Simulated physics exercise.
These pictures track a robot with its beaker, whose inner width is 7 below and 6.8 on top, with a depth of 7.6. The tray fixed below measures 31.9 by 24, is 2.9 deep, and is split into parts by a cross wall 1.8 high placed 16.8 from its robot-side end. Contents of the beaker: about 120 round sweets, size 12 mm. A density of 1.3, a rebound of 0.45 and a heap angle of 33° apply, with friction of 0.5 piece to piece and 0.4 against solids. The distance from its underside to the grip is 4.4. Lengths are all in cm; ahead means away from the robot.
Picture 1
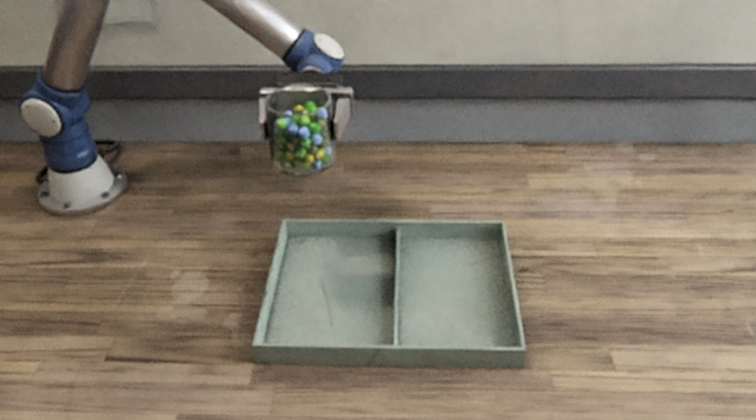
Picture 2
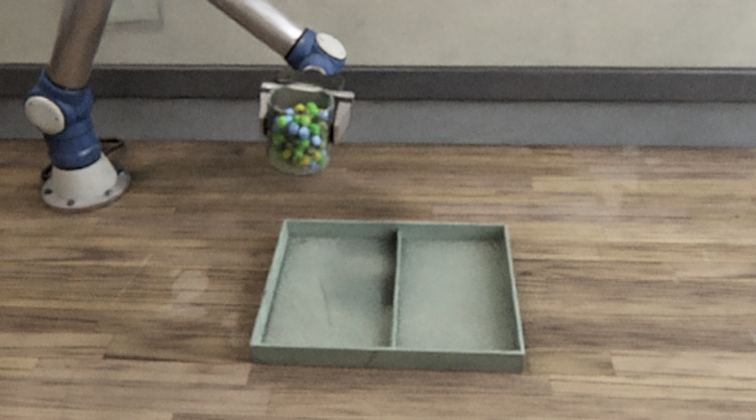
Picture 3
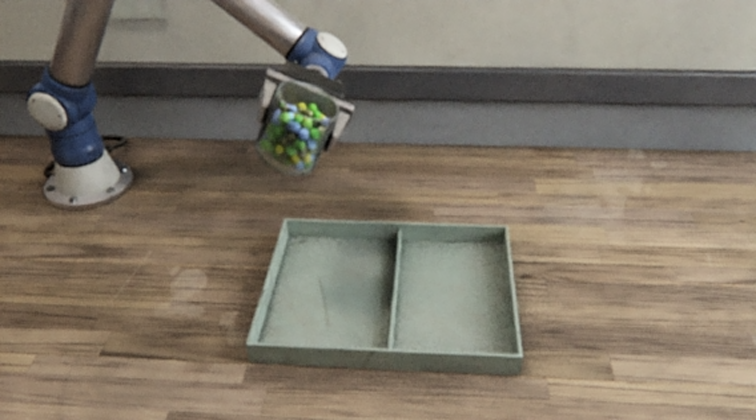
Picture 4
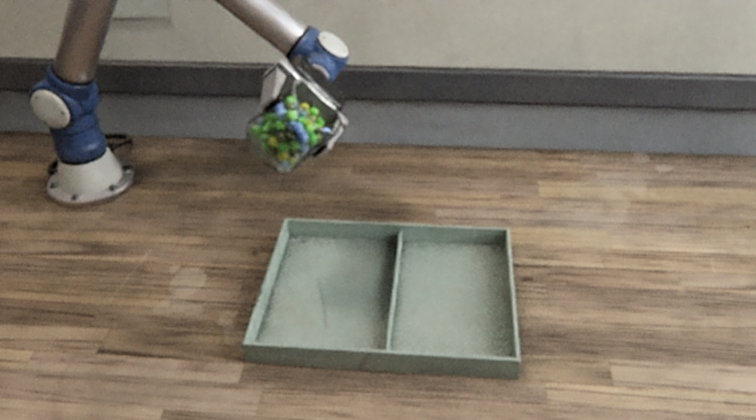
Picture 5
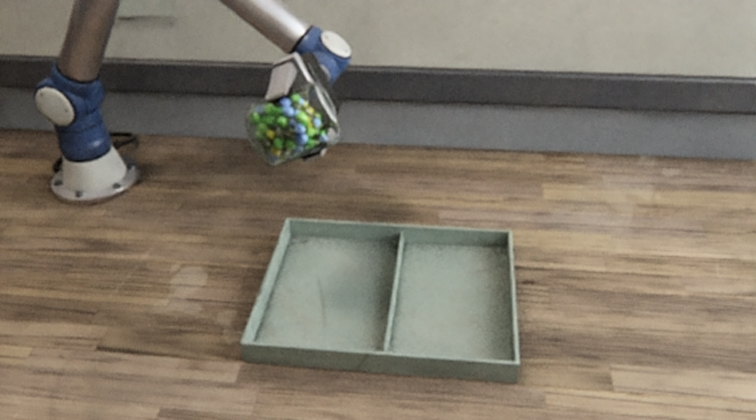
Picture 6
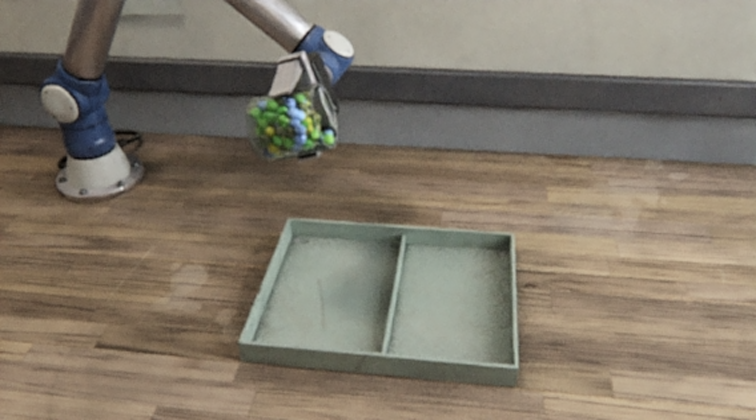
Robot arm tilting a clear beaker of colourful round sweets steadily onto its side above a green divided tray on wooden flooring.
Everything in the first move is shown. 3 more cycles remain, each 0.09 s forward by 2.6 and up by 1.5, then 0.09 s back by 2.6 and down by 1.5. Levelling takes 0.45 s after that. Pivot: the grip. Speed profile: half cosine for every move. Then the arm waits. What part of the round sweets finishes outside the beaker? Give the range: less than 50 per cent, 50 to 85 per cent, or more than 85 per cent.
The share is 50 to 85 per cent.
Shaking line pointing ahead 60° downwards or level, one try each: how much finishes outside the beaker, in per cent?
Result: Approx. 15 % and 55 %, one try each.
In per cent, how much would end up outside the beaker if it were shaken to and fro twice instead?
Probably about 60 in a hundred.
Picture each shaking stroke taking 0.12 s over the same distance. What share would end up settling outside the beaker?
Estimate: Close to 45 percent.
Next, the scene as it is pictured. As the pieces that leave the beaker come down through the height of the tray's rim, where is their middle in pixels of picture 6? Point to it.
Their middle lies around (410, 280).
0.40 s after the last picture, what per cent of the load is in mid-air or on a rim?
It amounts to roughly 21 in a hundred.
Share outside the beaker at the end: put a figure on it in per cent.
Close to 70 in a hundred.
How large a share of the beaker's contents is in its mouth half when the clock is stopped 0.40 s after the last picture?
Mouth half: Close to 55 per cent.
Then, 0.40 s after the last picture, tilted 73° forward, highest piece 27 above the table; 55 in the beaker, 34 in the far-side part, 8 in the robot-side part, 26 in flight or on a rim.
Then, 0.79 s after the last picture, tilted 30° forward, highest piece 27 above the table; 56 in the far-side part, 37 in the beaker, 29 in the robot-side part, 1 on the table or floor.
Then, 1.19 s after the last picture, level, highest piece 27 above the table; 56 in the far-side part, 37 in the beaker, 29 in the robot-side part, 1 on the table or floor.
Then, 2.24 s after the last picture, level, highest piece 27 above the table; 56 in the far-side part, 37 in the beaker, 29 in the robot-side part, 1 on the table or floor.
Final count, 56 in the far-side part, 37 in the beaker, 29 in the robot-side part, 1 on the table or floor. That is 70 % outside the beaker.
